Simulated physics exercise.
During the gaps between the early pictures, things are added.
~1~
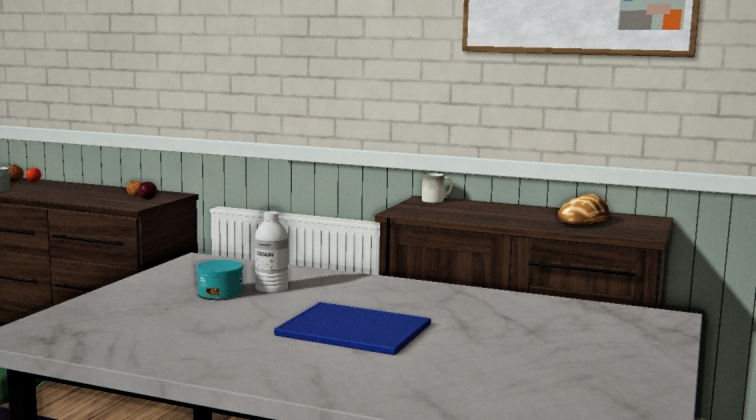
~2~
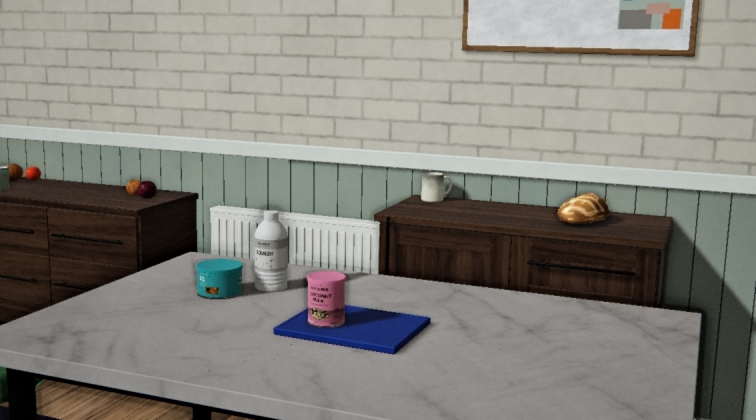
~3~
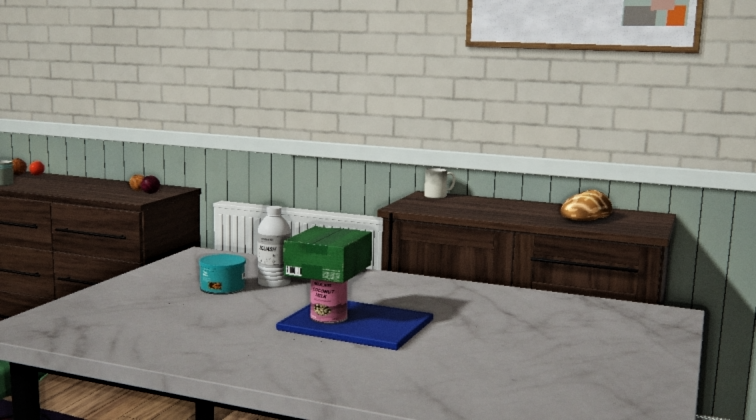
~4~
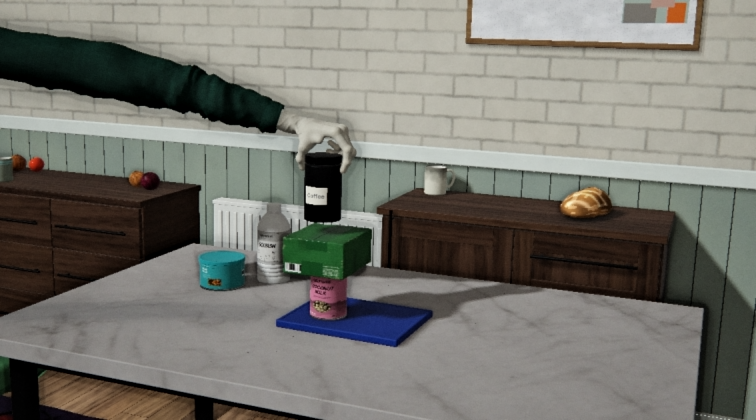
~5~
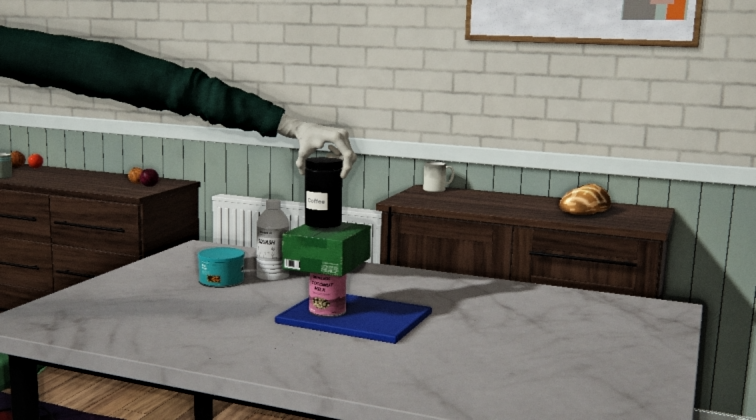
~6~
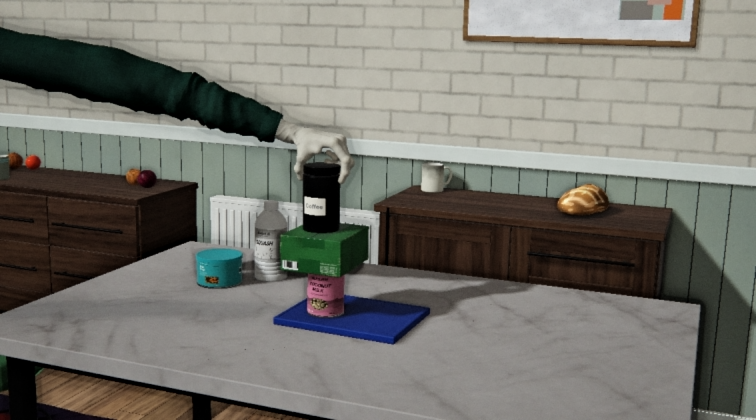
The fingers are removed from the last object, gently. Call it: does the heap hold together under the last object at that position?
It holds together.
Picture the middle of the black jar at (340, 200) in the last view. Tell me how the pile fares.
After that, the pile stays intact.
Then, 0.60 s past the last view, nothing moves.
Then, 1.60 s past the last view, black jar resting near (321, 198).
Finally, all 6 still in place. Final places as the last picture's camera would see them, black jar near (321, 198). The pile holds.
